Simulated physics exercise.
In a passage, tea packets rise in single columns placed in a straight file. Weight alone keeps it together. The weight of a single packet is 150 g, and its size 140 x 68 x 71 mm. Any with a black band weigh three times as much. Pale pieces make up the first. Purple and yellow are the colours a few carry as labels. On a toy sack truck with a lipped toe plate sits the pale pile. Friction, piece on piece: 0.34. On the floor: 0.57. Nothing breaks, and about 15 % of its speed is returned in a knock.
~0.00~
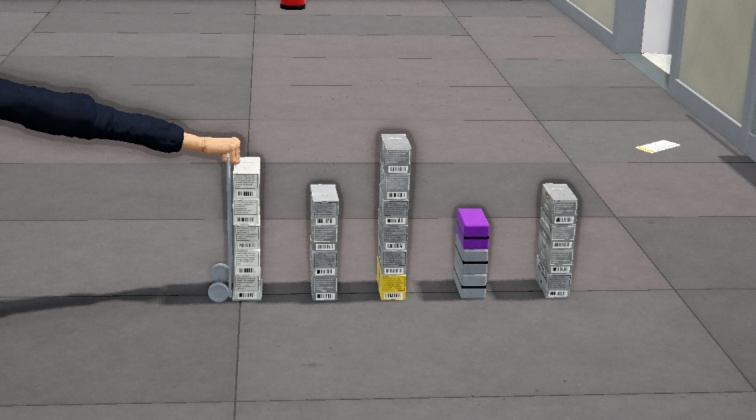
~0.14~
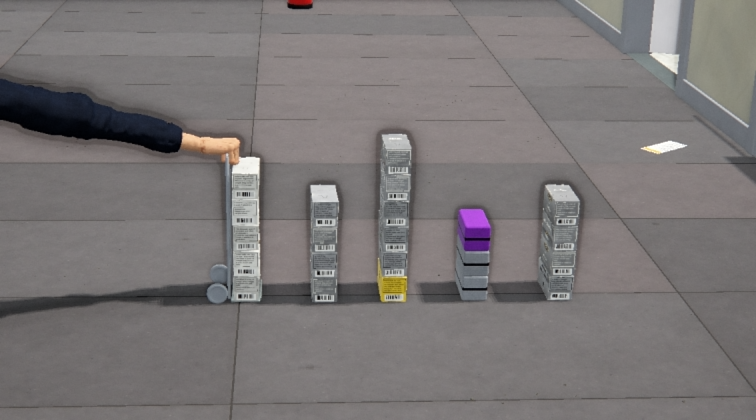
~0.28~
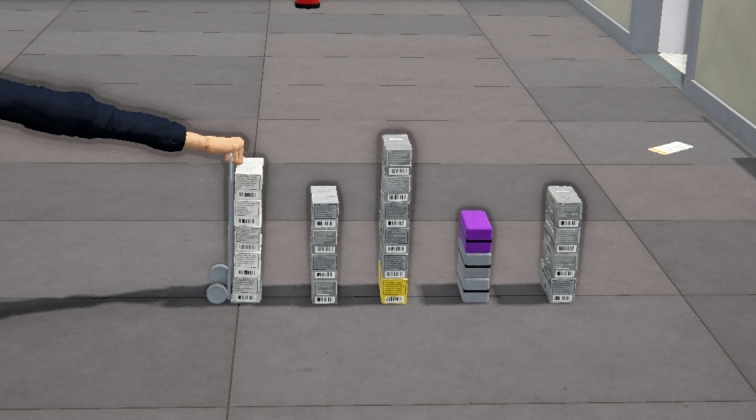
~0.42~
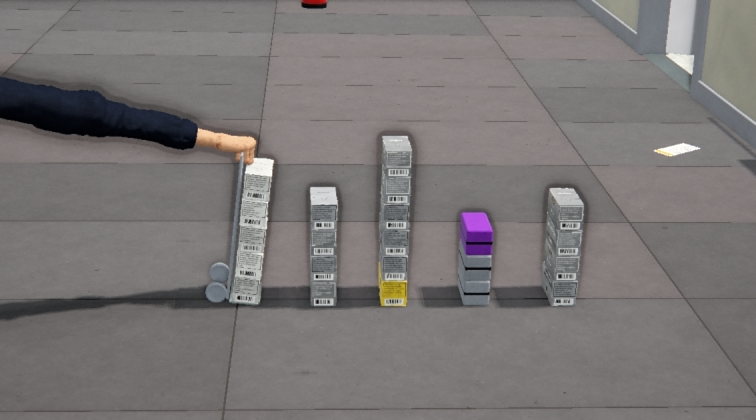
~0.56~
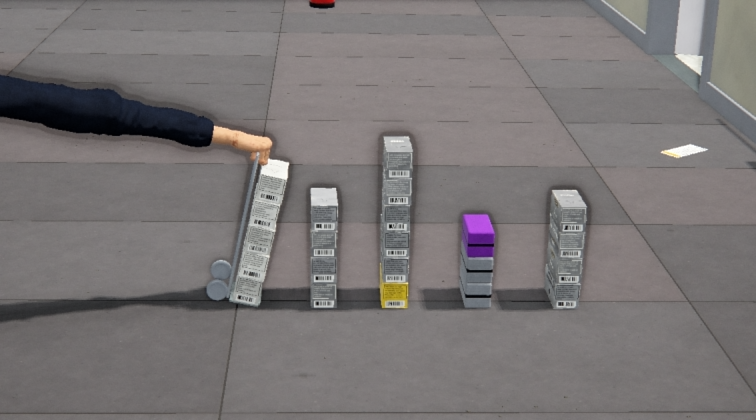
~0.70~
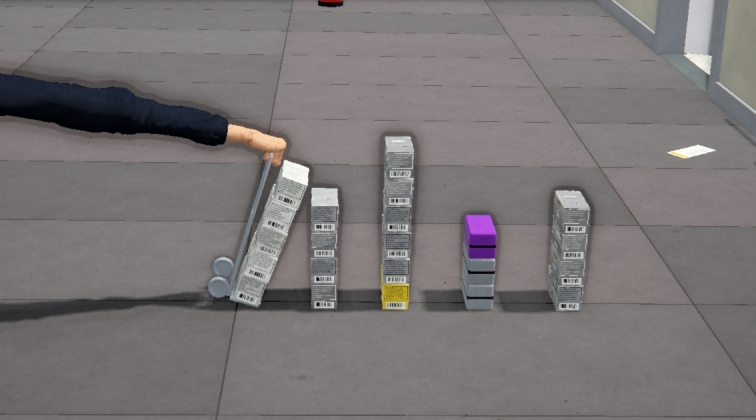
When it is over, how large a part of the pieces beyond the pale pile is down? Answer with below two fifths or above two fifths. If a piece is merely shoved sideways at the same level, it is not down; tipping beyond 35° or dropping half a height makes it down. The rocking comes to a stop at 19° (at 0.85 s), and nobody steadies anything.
Above two fifths.
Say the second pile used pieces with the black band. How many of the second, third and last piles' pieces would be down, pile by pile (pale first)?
In that case the second pile has 0 down, the third 0, the last 0.
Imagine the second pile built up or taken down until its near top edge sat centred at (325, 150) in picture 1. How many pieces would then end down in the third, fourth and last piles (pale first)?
You'd get third 6, fourth 2 and last 3.
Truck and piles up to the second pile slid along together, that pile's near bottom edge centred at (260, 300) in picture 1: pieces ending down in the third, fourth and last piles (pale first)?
Third 0, fourth 0, last 0.
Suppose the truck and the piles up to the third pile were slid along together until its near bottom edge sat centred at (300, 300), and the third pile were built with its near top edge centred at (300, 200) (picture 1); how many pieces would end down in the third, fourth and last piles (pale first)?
You'd get third 4, fourth 0 and last 0.
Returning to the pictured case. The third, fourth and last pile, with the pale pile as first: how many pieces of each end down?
Pieces per pile: Third: 5; fourth: 2; last: 3.
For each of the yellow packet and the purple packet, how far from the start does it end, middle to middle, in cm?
So yellow shifts 4 cm, while purple shifts 20 cm.
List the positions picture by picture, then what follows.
In the first picture (pixels give the middle of a visible side; the camera moves round a little), truck frame (228, 185) 0° forward; yellow packet (394, 288); purple packet (476, 238); none of the others has stirred.
Truck frame (227, 186) 0° forward; yellow packet (394, 290), in the second picture.
Truck frame (231, 186) 2° forward; purple packet (479, 241), in the third picture.
Truck frame (239, 185) 6° forward, top of the pale pile leaning 6°; yellow packet (394, 294); none of the others has stirred, in the fourth picture.
Truck frame (252, 185) 12° forward, top of the pale pile leaning 12°; yellow packet (395, 296); none of the others has stirred, in the fifth picture.
Truck frame (263, 185) 17° forward, top of the pale pile leaning 20°; yellow packet (396, 298); purple packet (483, 246); none of the others has stirred, in the sixth picture.
After 1.16 s, 5 of the pale pile down; 2 of the 17 other packets down.
After 1.68 s, 5 of the pale pile down; 9 of the 17 other packets down; yellow packet 33° from how it stood; purple packet 12° from how it stood.
In the end (2.6 s), 5 of the pale pile down; 14 of the 17 other packets down; purple packet on its side; yellow packet 35° from how it stood. That is 82 per cent. From the last view, middles, purple packet near (550, 263), yellow packet near (406, 282).
